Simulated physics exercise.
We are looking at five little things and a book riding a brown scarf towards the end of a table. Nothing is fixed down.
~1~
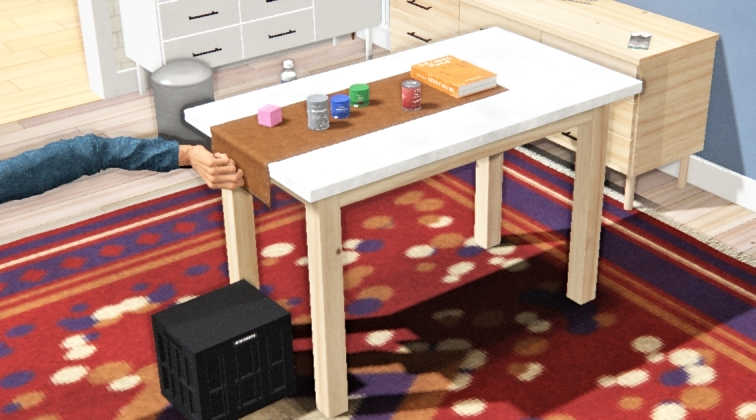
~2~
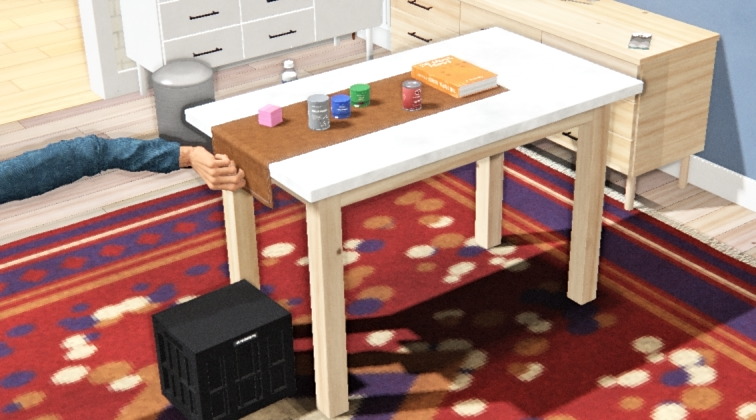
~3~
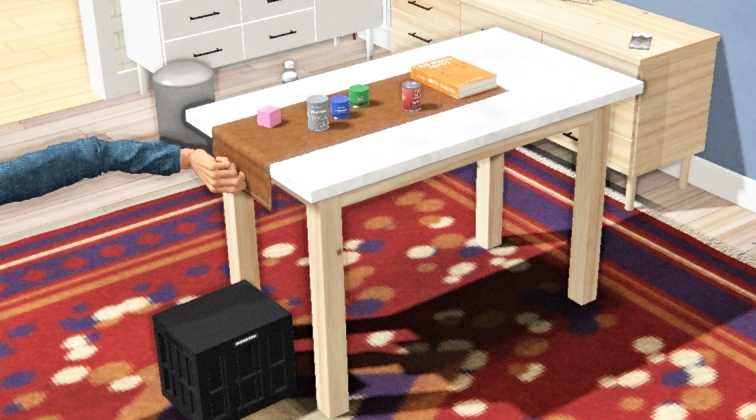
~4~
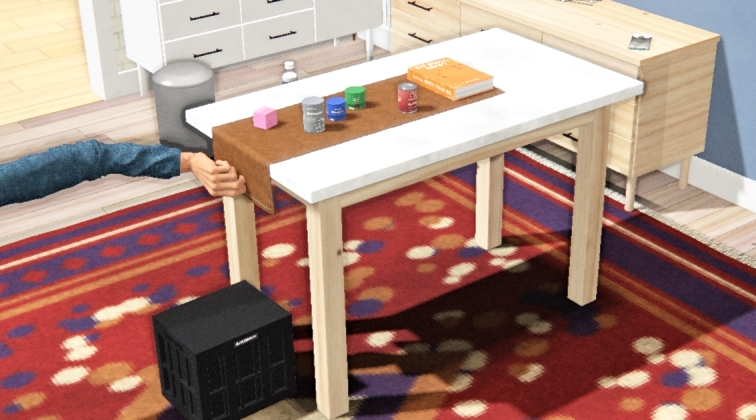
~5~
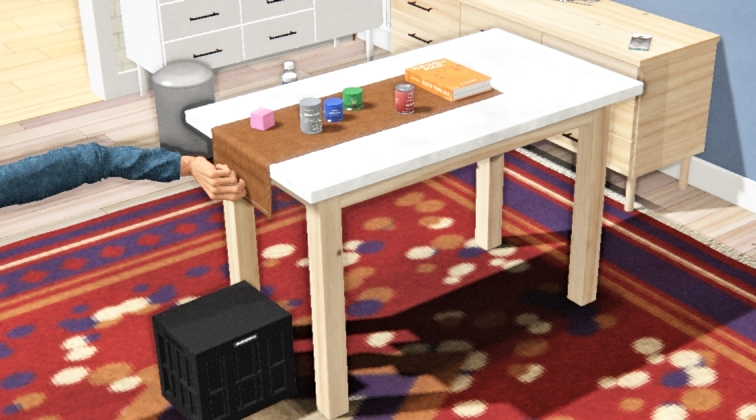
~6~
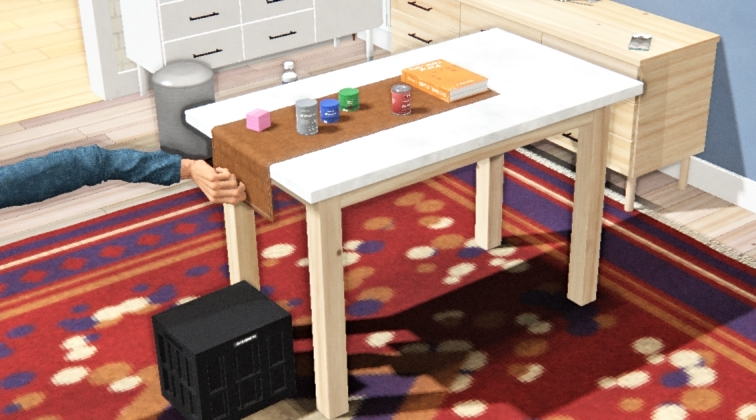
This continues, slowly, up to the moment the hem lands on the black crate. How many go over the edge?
The count of fallen things is three.
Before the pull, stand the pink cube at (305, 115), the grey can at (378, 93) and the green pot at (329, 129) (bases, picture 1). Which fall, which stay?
The pink cube comes down, the grey can stays on, the green pot falls.
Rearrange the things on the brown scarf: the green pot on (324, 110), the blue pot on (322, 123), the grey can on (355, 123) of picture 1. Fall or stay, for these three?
The green pot drops off, the blue pot falls, the grey can comes down.
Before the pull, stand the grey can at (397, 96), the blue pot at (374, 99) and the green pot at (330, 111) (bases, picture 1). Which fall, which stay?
The grey can keeps its place on top, the blue pot stays on, the green pot goes over.
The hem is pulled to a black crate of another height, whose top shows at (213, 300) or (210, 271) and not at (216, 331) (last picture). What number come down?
Then 2 and 1.
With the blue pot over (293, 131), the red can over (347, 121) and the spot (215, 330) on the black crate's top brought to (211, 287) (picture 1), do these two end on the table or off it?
The blue pot drops off; the red can survives.
A little later, hem near (245, 227); all still up.
Next, hem near (246, 268); pink cube and grey can gone.
Later still, hem on the crate; pink cube, grey can and blue pot gone.
When it is over, hem on the crate; pink cube, grey can and blue pot gone. It carries off three.
